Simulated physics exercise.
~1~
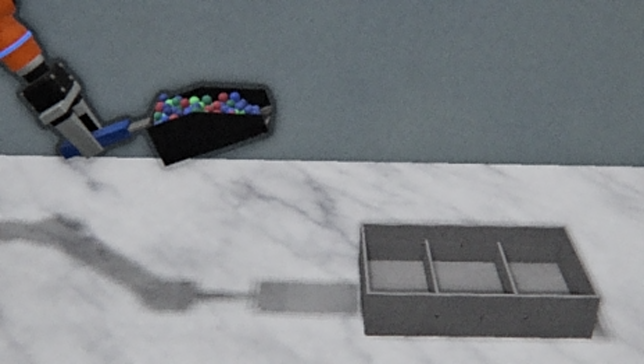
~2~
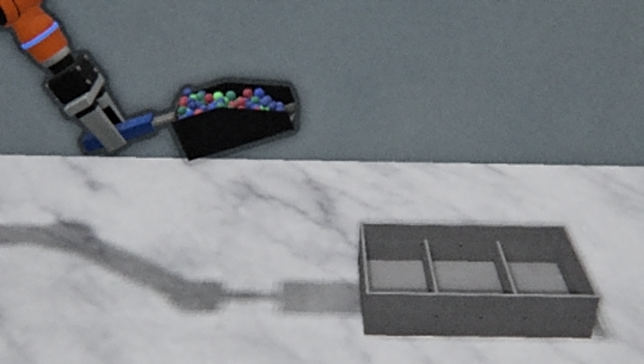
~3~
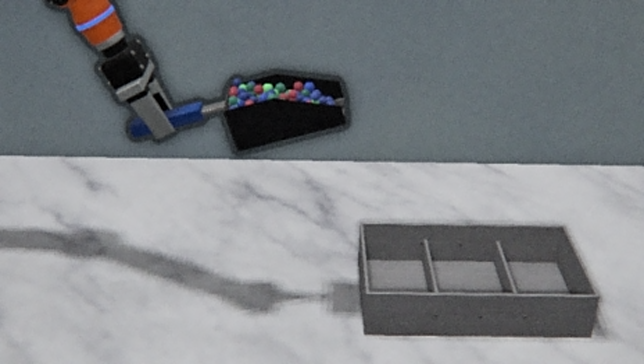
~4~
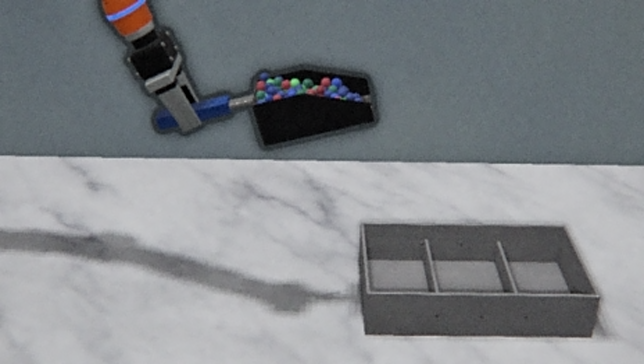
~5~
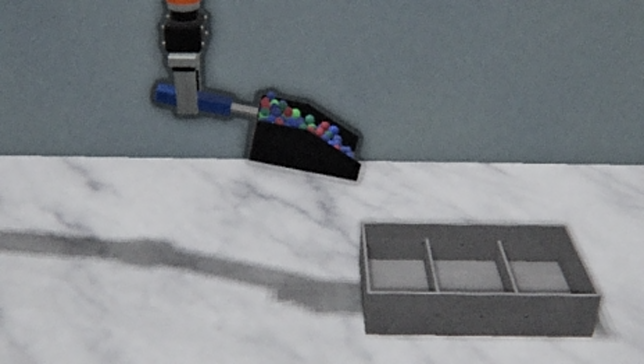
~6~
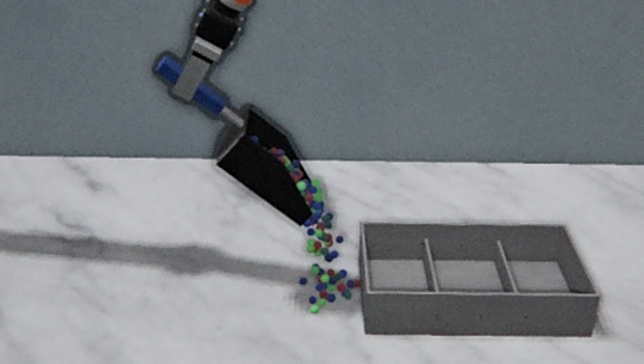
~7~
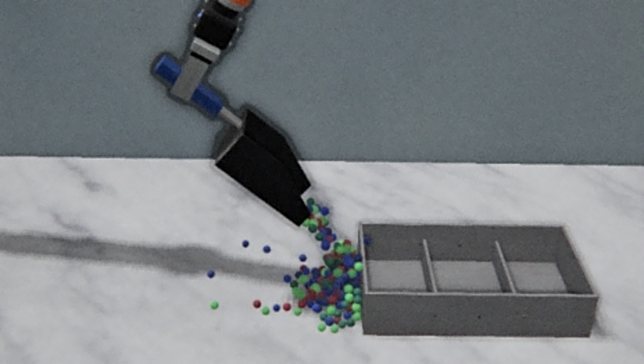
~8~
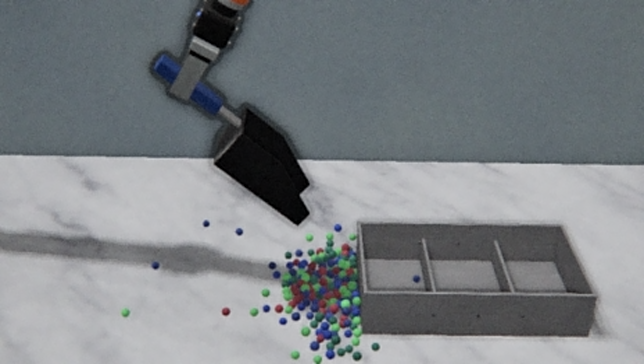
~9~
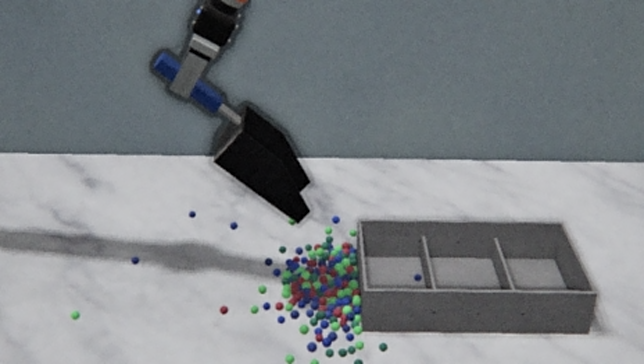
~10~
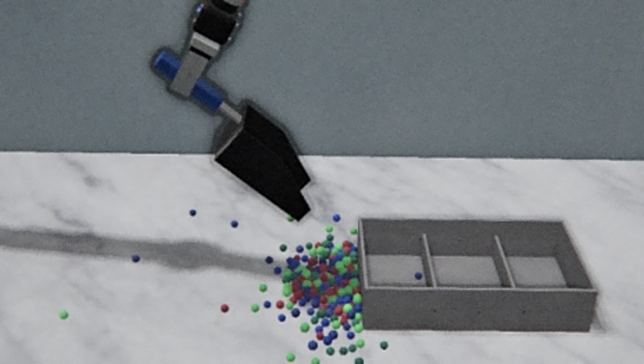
A robot arm with orange, black and blue parts holds a black scoop heaped with red, green and blue balls above a white marbled table, seen from the front and slightly above by a gently swaying camera. A grey box with three compartments stands at the right. The arm carries the scoop rightward, stops short of the box and tips it steeply forward. The balls pour out onto the table against the box's left side, and some scatter. Finally the emptied scoop hangs still above a colourful pile, with just one ball in the left compartment.
